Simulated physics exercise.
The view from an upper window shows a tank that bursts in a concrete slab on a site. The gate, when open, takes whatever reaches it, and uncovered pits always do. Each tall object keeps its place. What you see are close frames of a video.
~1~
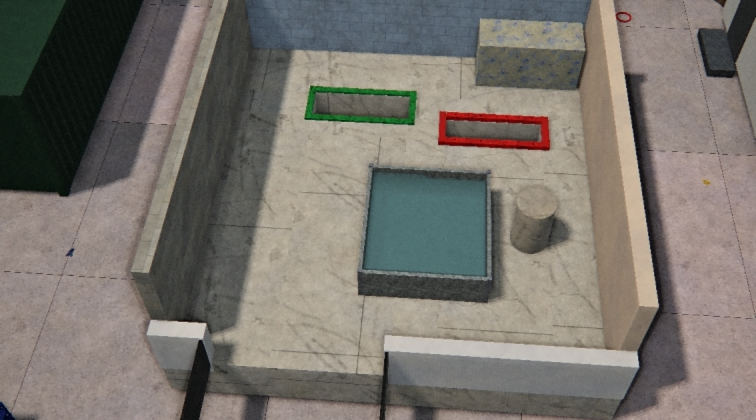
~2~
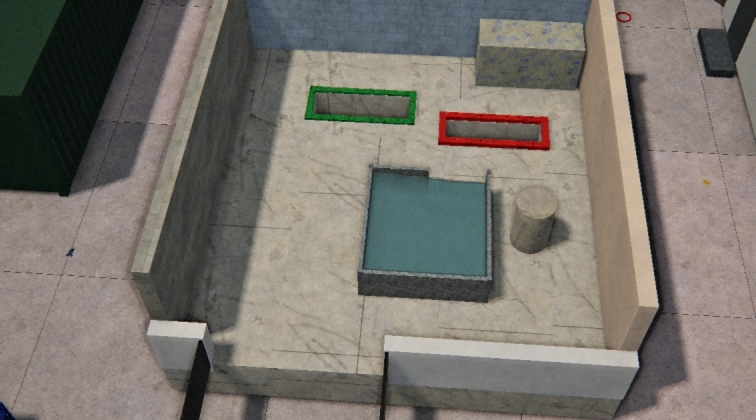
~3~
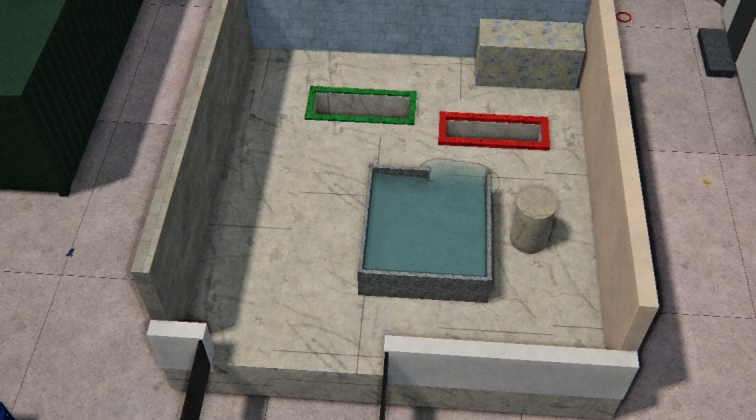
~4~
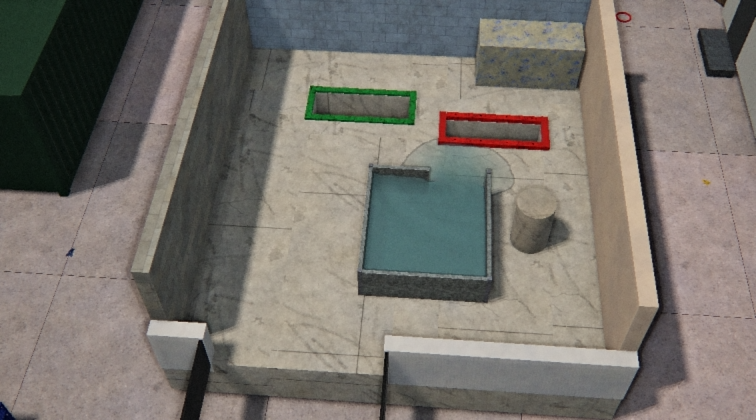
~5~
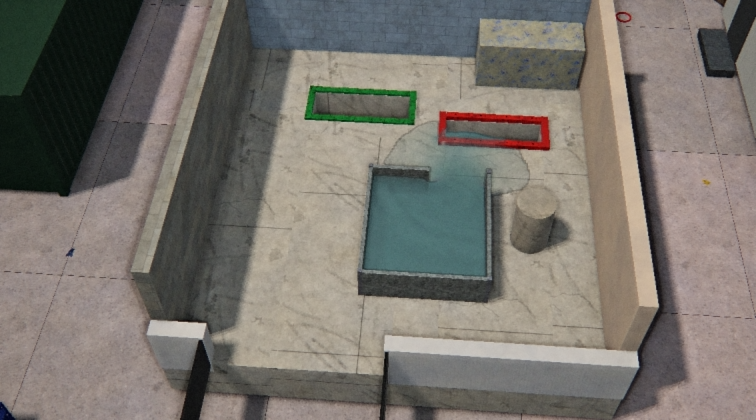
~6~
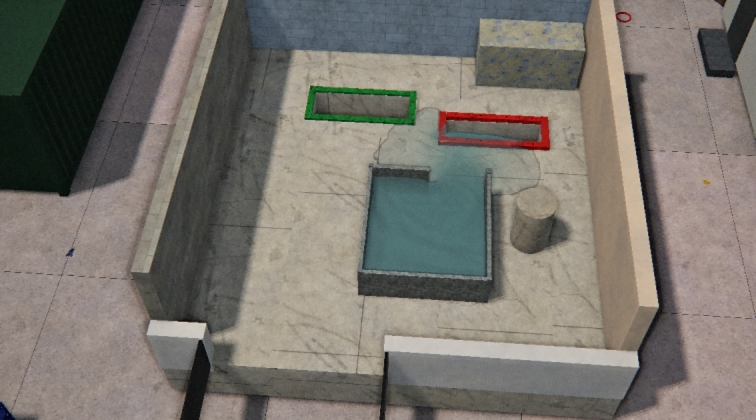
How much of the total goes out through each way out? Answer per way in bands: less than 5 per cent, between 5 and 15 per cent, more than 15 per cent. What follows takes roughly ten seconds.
Going out through each: The gate, less than 5 per cent; the green pit, between 5 and 15 per cent; the red pit, more than 15 per cent.
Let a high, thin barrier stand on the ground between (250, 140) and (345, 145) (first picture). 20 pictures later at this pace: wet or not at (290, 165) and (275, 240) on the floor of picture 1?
In the listed order, the first spot is spared and the second is spared.
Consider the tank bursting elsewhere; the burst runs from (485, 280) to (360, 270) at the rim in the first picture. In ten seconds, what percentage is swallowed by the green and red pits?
Per cent: Green 2, red 0.
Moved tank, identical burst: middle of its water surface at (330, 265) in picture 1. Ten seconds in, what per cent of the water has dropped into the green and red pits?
Green 25 %, red 4 %.
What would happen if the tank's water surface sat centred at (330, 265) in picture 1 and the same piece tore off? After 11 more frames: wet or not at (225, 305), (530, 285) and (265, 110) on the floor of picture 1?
Well, first one stays dry, second one stays dry, third one got wet.
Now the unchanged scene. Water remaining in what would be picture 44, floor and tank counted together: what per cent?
About 64 %.
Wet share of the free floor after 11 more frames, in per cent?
My best guess is some 20 %.
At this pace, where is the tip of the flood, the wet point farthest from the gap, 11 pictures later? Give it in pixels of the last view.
I'd point to (364, 56).
A moment on, water covers 15 % of the floor; the gate 0 %, the green pit 1 %, the red pit 7 %.
Next, water covers 20 % of the floor; the gate 0 %, the green pit 3 %, the red pit 16 %.
Then, water covers 30 % of the floor; the gate 0 %, the green pit 6 %, the red pit 22 %.
Later, water covers 50 % of the floor; the gate 0 %, the green pit 8 %, the red pit 27 %.
In the end, water covers 80 % of the floor; the gate 0 %, the green pit 10 %, the red pit 28 %.
